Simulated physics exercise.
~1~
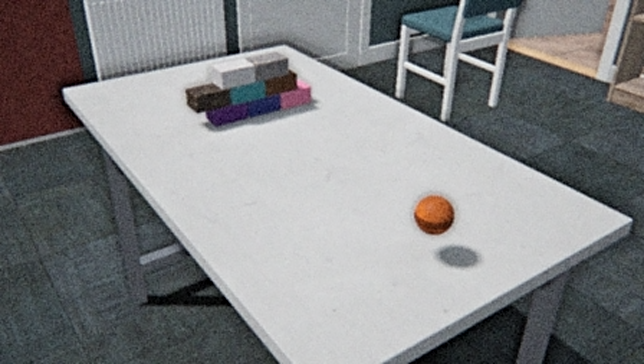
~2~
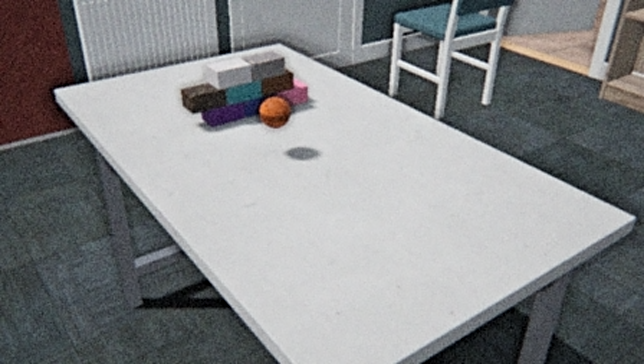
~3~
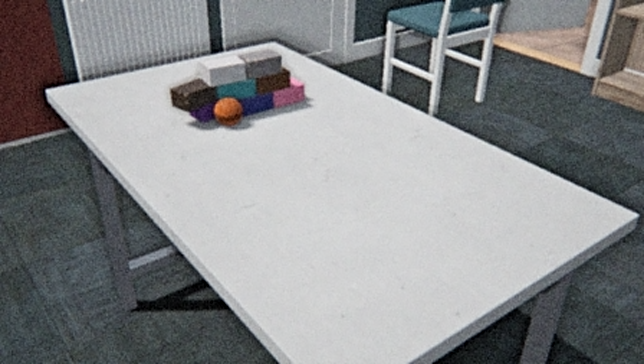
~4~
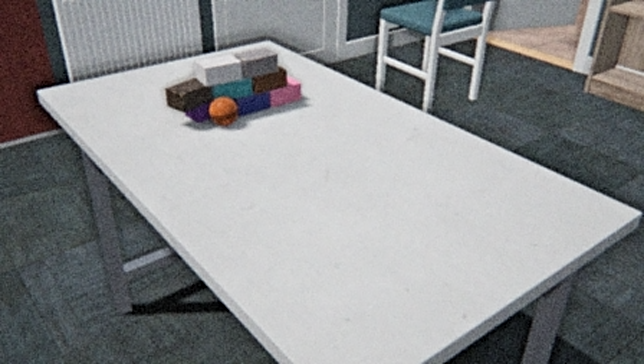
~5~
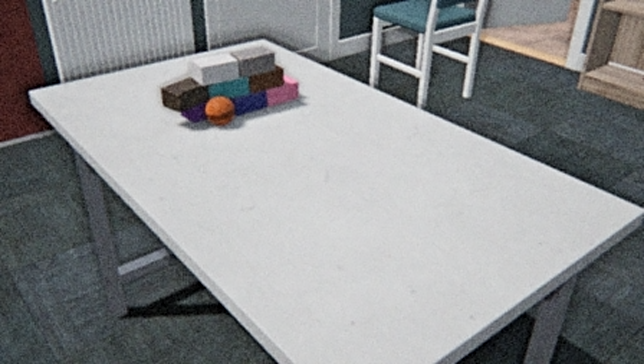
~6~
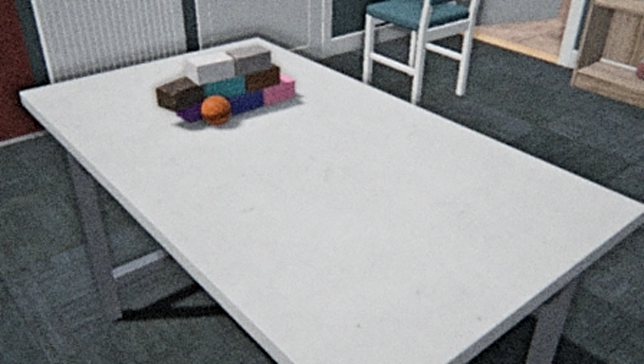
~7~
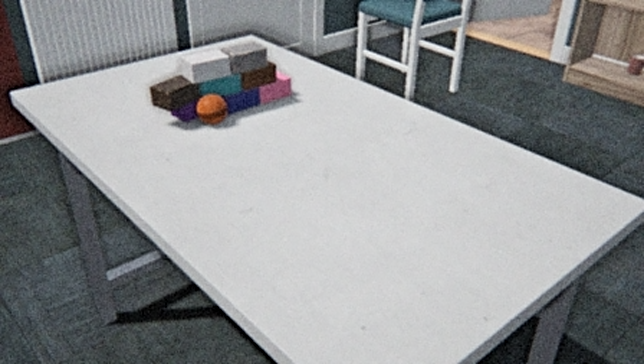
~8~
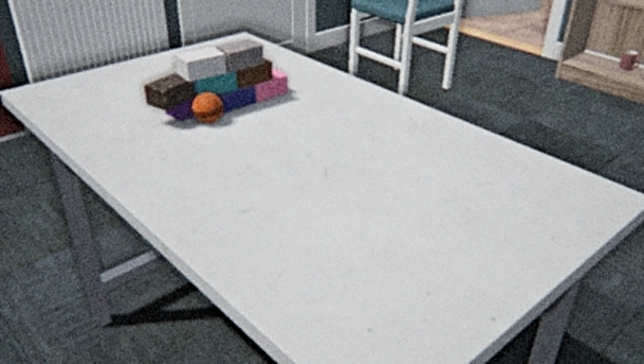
To begin with, an orange ball hangs in the air over the near right part of a white table, its shadow below it, while a small pile of coloured blocks stands toward the far end. The ball flies left and away from the viewer, closing in on the pile. It reaches the lower front of the stack by the purple block, which shifts slightly at most. The ball then stays close against the front of the blocks as the view drifts gently sideways. At the end, the pile still stands, with the white and grey blocks on top.
